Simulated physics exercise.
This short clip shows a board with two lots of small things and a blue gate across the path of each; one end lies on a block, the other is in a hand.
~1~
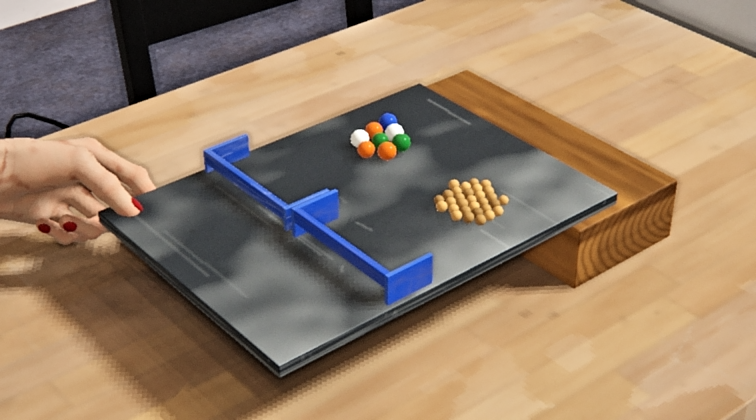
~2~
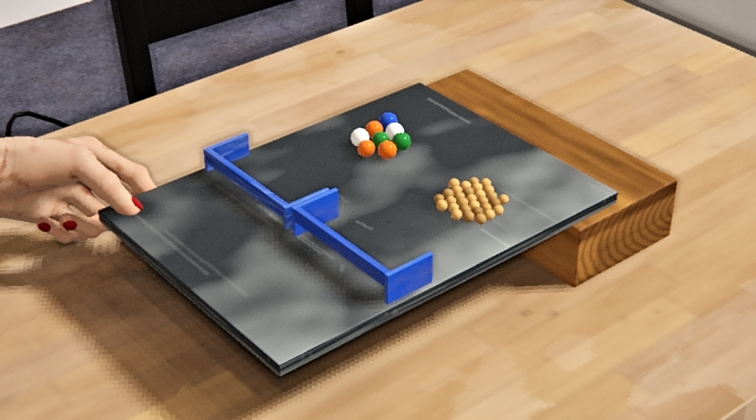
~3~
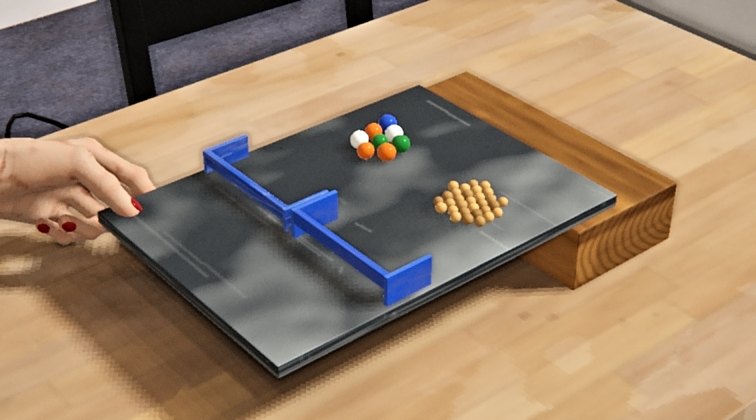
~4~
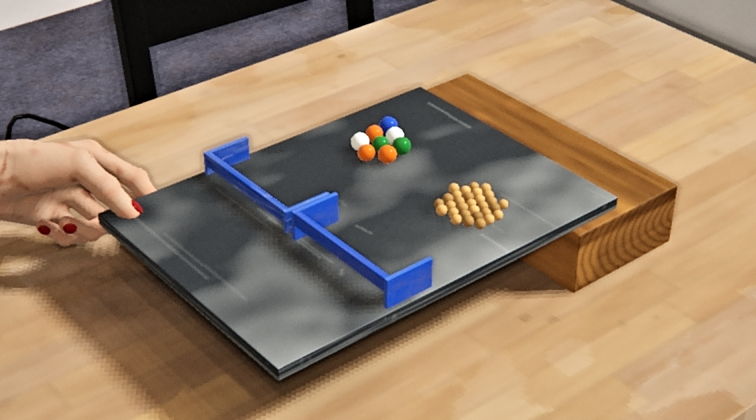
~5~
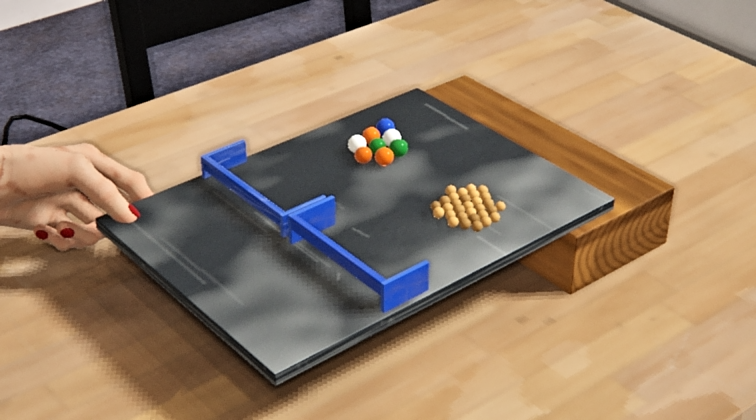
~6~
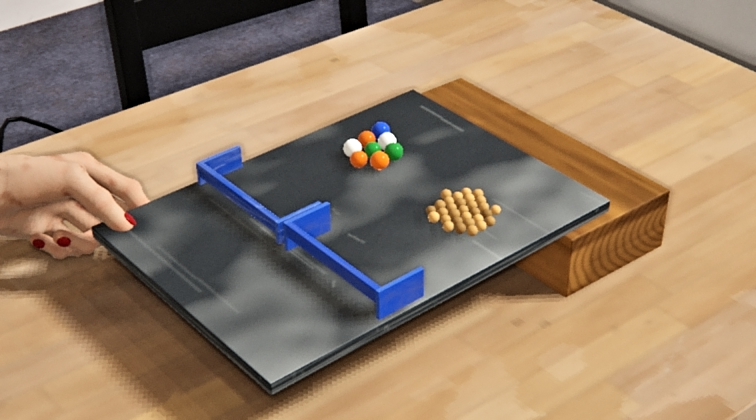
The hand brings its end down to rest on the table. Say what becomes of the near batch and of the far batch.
Near batch: Gets under. Far batch: Stopped.
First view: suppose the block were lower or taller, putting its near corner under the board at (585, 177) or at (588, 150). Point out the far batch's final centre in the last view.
First near (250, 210), then near (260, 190).
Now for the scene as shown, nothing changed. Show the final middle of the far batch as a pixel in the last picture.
About (250, 228).
Then, 0.38 s on from there, board sloping at 9°; near batch on its way down; far batch on its way down.
Then, 0.72 s on from there, board resting at 12°; near batch all but a few past its gate; far batch has reached its gate.
Then, 1.01 s on from there, board resting at 12°; near batch the whole lot past its gate; far batch has reached its gate.
In the end, board resting at 12°; near batch the whole lot past its gate; far batch gathered behind its gate.
